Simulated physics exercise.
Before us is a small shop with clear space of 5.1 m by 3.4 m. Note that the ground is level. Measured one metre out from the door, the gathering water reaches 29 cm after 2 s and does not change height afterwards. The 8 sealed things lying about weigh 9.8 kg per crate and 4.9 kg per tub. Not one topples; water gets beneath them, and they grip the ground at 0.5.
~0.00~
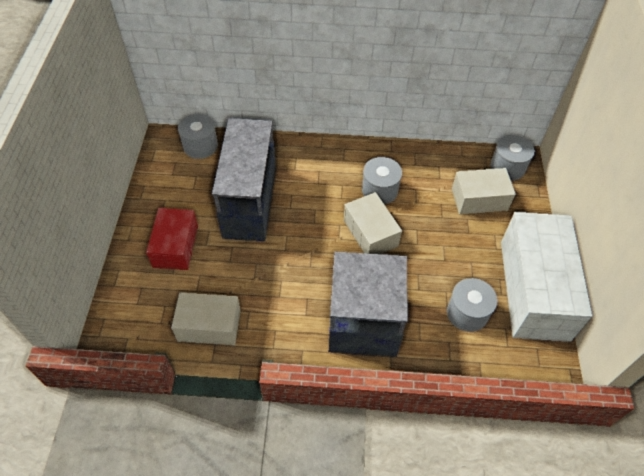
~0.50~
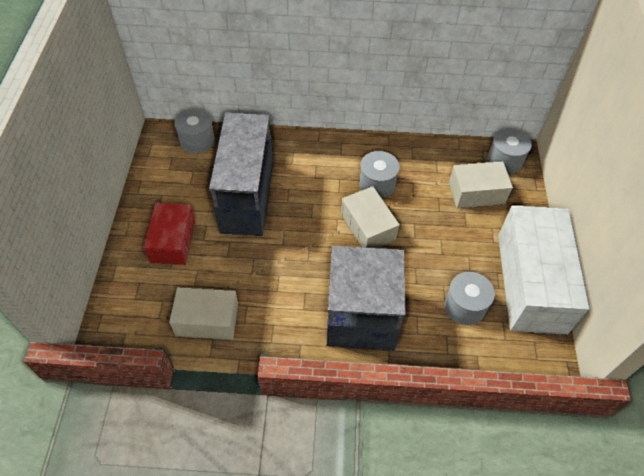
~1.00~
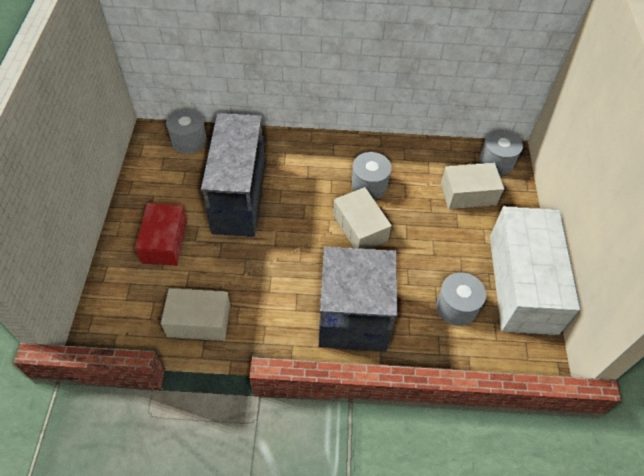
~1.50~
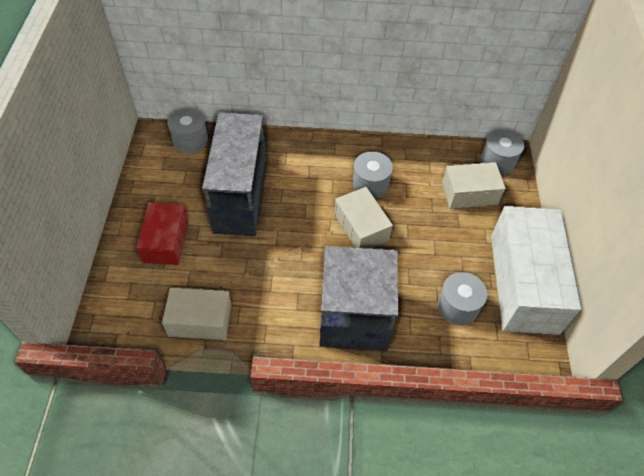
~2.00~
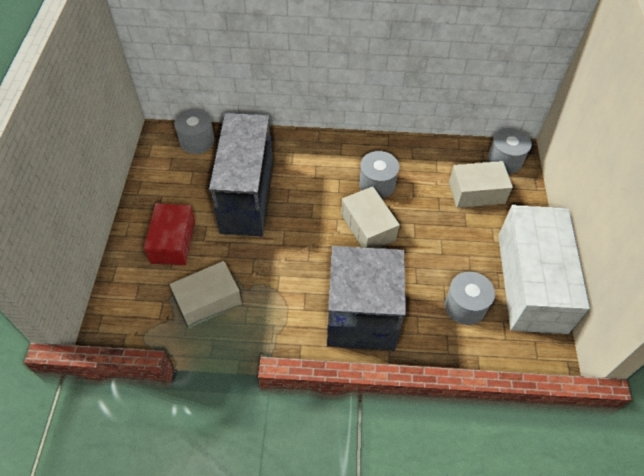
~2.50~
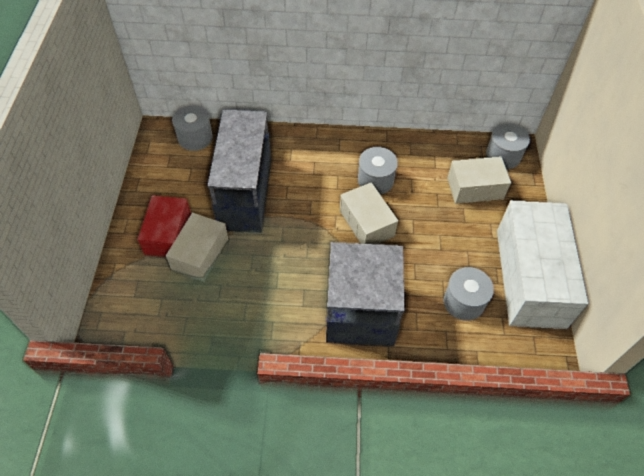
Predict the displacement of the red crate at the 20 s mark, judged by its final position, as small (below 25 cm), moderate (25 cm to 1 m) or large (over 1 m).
Large.
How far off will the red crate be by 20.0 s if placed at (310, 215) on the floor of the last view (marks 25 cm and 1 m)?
Outcome - it ends up well away.
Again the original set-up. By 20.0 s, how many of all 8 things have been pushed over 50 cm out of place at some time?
8.
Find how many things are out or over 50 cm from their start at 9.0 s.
Answer: 7.
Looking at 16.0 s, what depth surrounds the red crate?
18 cm, roughly.
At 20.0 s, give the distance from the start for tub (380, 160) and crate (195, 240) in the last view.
They've ended up 250 cm and 200 cm away, in that order.
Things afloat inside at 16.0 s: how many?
At that moment 8.
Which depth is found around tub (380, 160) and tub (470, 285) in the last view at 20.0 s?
Depth approx. 23 cm / 22 cm.
After 4.0 s the red crate is near (149, 139), 1.3 m from its start, afloat; 2 afloat.
After 9.0 s the red crate is near (323, 148), 2.0 m from its start, afloat; 7 afloat.
After 16.0 s the red crate is near (420, 193), 2.8 m from its start, afloat; 8 afloat.
After 20.0 s the red crate is near (448, 236), 3.0 m from its start, afloat; 8 afloat.
